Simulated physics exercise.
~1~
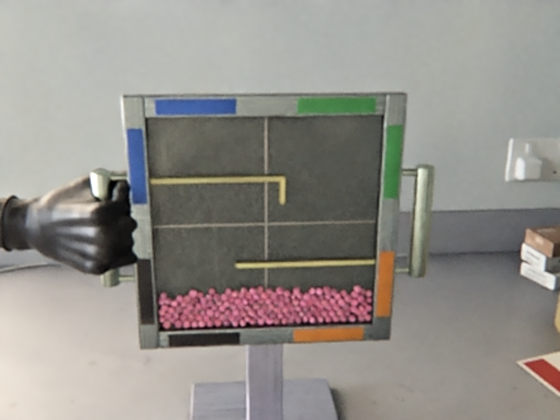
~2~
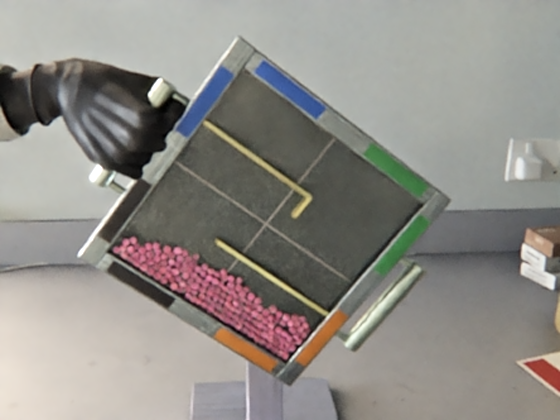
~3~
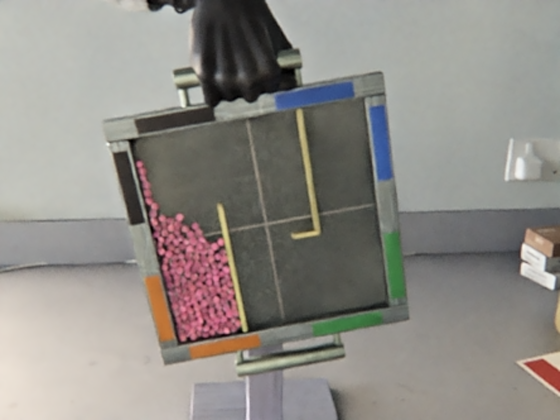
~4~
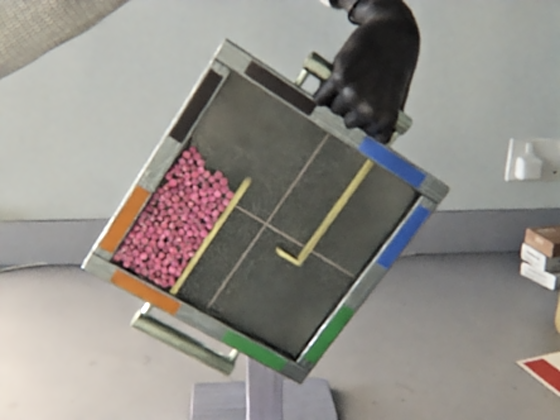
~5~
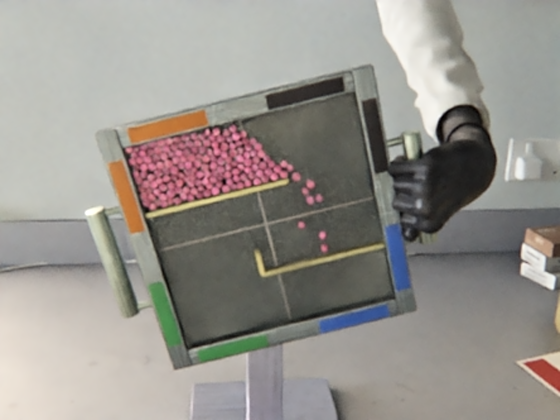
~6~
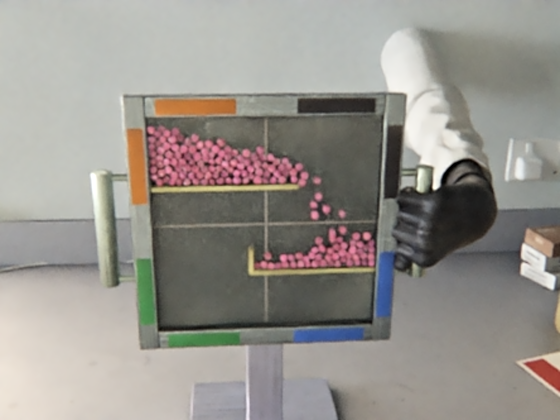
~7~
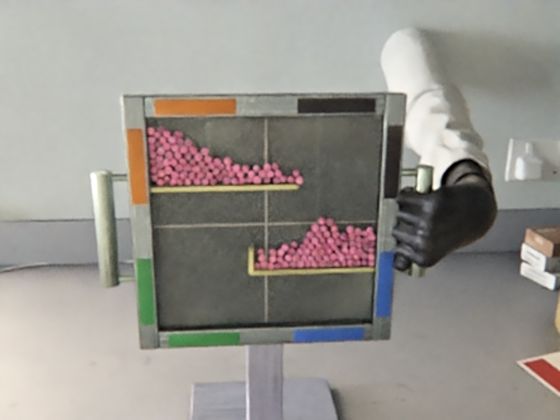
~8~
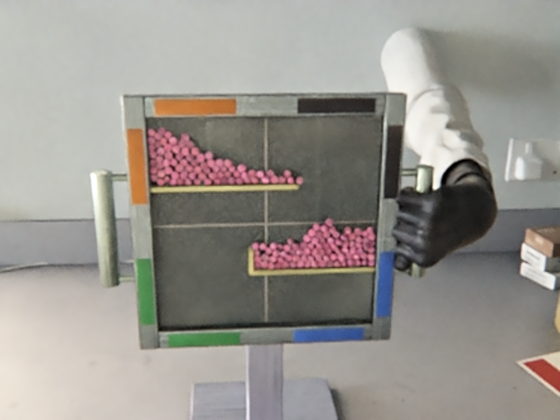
Pink beads lying along the bottom of a square maze box slid and piled up as a black-gloved hand turned it upside down, then some spilled off the upper ledge, leaving heaps on both yellow ledges, by the orange and blue corners.
